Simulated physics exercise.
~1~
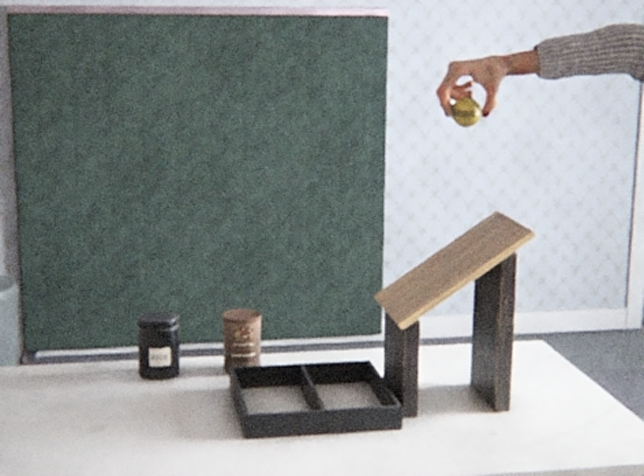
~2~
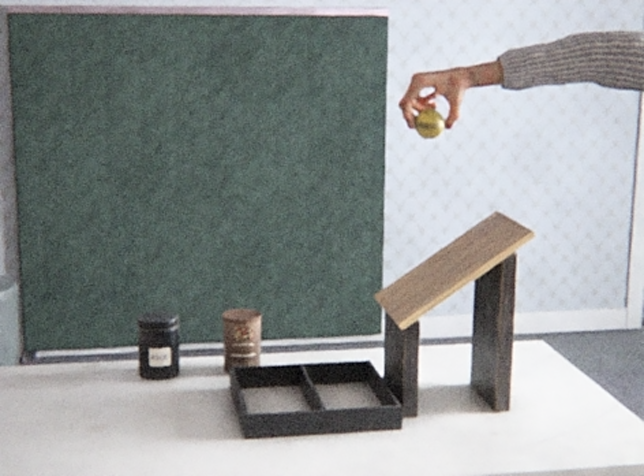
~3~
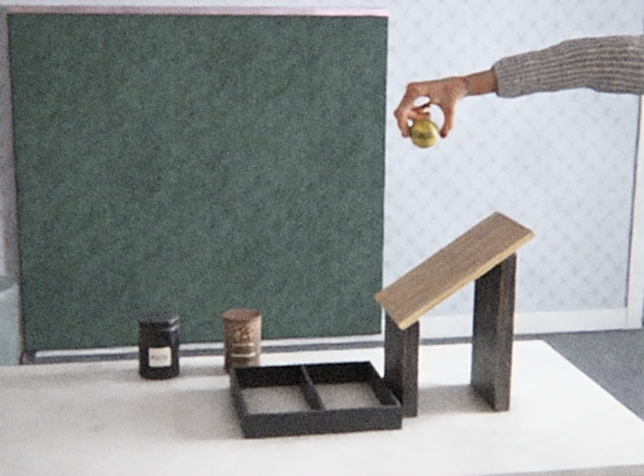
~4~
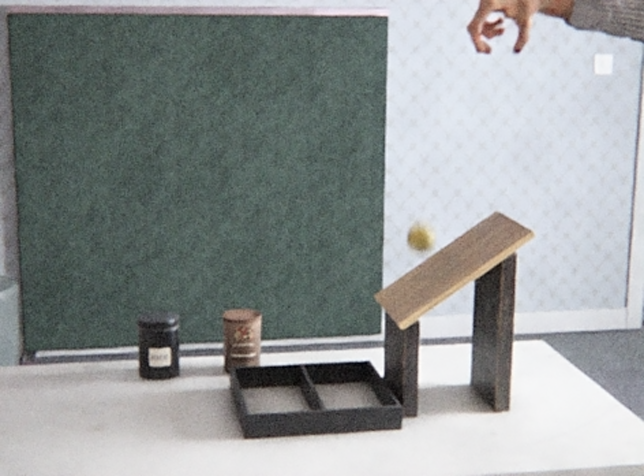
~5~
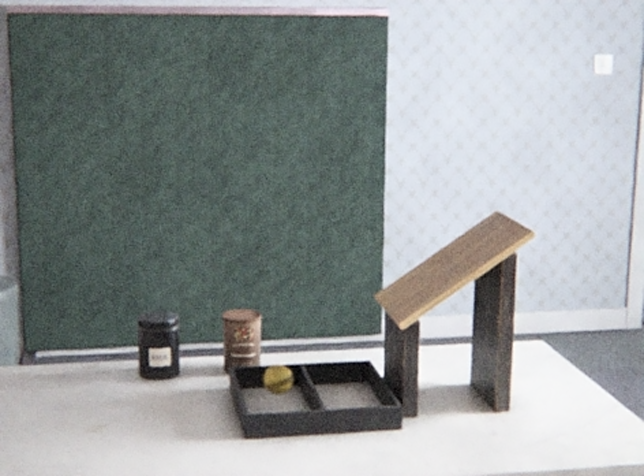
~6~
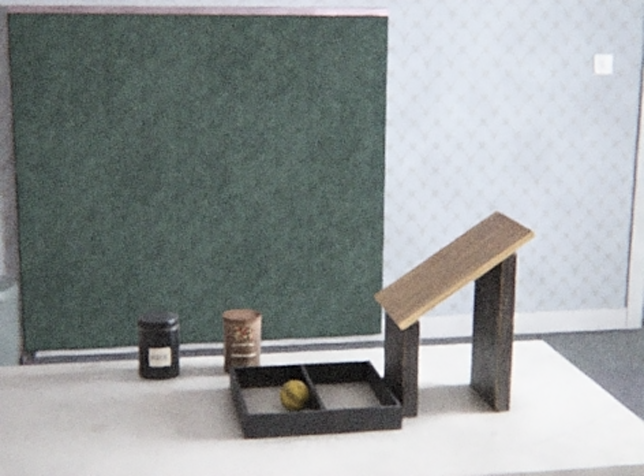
A hand in a grey knitted sleeve holds a shiny yellow ball above a slanted wooden board on dark uprights, seen from a still, slightly raised view of a white table. Left of the board sits a black tray with two bays, with a black jar and a brown tin behind it, before a green panel and pale patterned wall. The hand carries the ball left and slightly down, then lets go and draws back as it drops toward the board. The ball next appears in the tray's farther, left bay, shifts slightly right, and ends there, while the jar and tin stay put.
